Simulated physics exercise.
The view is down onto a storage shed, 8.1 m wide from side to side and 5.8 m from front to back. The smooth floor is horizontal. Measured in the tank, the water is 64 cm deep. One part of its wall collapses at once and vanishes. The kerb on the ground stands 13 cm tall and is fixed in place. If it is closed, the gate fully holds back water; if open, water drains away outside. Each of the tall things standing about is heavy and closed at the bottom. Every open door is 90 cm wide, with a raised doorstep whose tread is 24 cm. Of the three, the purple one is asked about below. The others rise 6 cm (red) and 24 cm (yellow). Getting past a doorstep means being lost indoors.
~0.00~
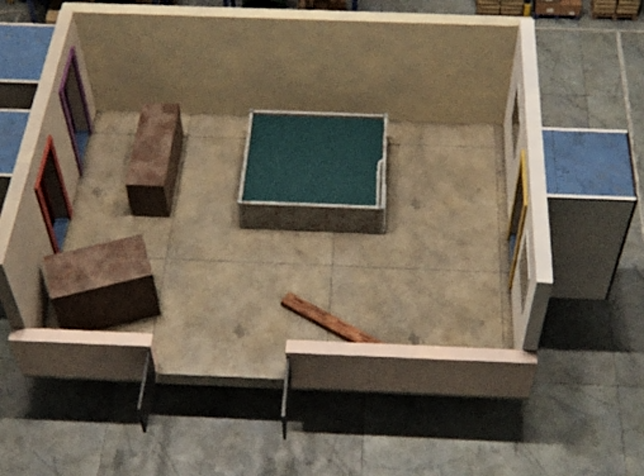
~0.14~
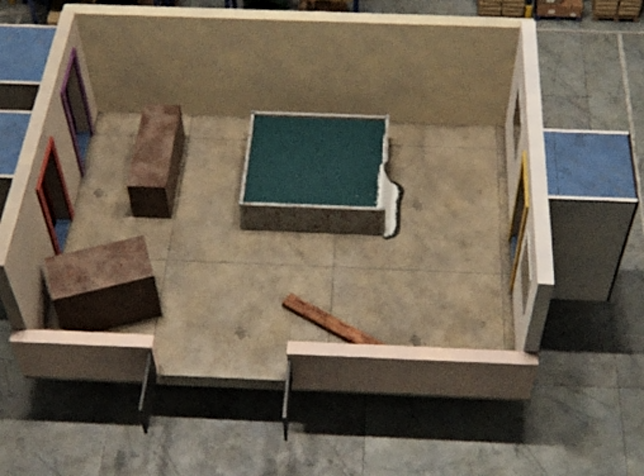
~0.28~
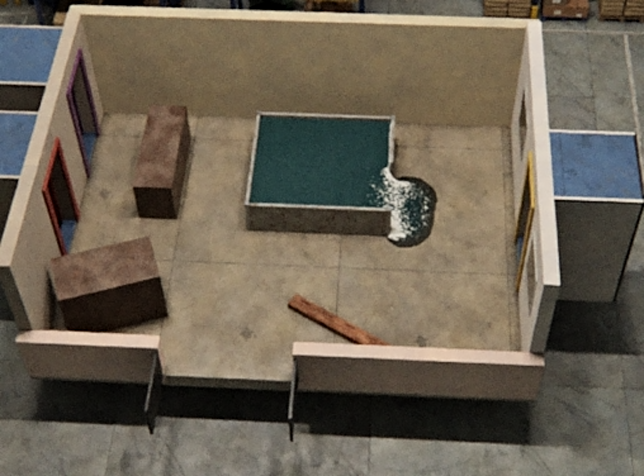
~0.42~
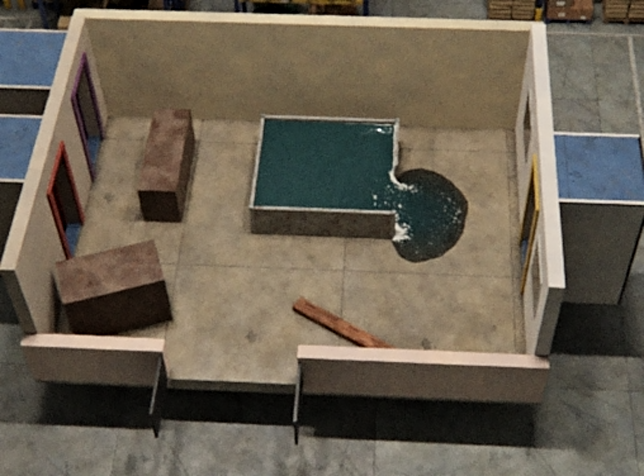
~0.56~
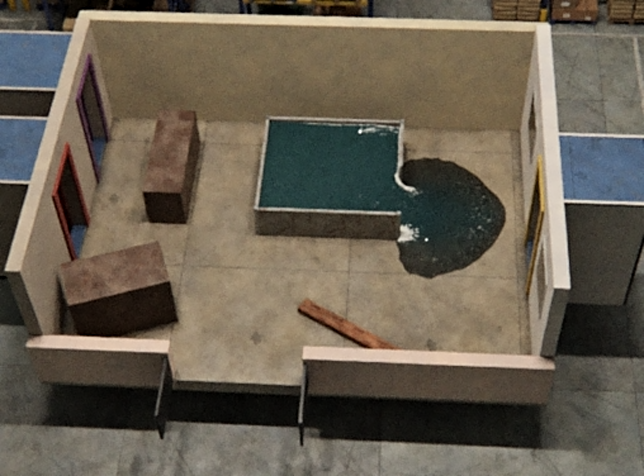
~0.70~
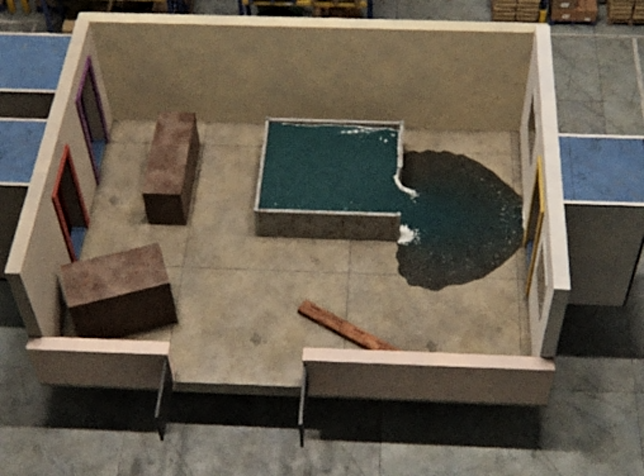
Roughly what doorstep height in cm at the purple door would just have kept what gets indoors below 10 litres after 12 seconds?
A doorstep of about 7 cm.
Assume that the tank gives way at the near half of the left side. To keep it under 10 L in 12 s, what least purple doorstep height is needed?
At least roughly 14.5 centimetres tall.
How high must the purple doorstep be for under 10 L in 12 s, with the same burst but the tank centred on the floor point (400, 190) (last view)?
It should be around 6.5 cm high.
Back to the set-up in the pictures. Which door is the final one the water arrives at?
The red door.
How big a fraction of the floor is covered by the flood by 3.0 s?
30 %.
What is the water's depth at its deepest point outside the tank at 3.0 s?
Up to some 35 centimetres, I'd say.
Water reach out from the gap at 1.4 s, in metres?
Roughly 3.0 m from the gap.
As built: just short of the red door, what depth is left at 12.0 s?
The depth there is around 12.5 cm.
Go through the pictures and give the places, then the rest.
The first frame shows still water, 64 cm deep, in the tank at (315, 160); the purple door at (77, 116) is dry.
In the second frame, the front is at (396, 227), 0.3 m from the gap at (382, 202); 0.3 m2 of floor is wet, 64 cm left at the back.
In the third frame, the gap is at (388, 204), the front 0.8 m out at (431, 204); the back of the tank holds 64 cm.
In the fourth frame, the gap is at (393, 207), the front 1.3 m out at (462, 215); the back of the tank holds 64 cm.
In the fifth frame, water pours out at (398, 208) and has run 1.9 m, to (500, 225); about 6 cm deep outside, 64 cm at the back.
In the sixth frame, the front is at (523, 237), 2.3 m from the gap at (397, 209); 4.9 m2 of floor is wet, 64 cm left at the back; the purple door at (93, 126), 5.9 m from the gap, is still 5.8 m from the nearest water.
After 1.4 s water covers 20 % of the floor, deepest (37 cm) near (408, 220); it has not reached the purple door.
After 3.0 s water covers 30 % of the floor, deepest (35 cm) near (523, 374); it has not reached the purple door.
After 12.0 s water covers 95 % of the floor, deepest (14 cm) near (512, 383); 7 cm at the purple door, 0 litres in over its 14 cm doorstep.
At the purple door as built, the water arrived by 5.8 s and peaked near 8 cm at 8.0 s.
Run again over the same 12 s with other heights there, 16 litres in over 6 cm, 4 litres over 8 cm. The limit of 10 litres is kept from about 7 cm up.
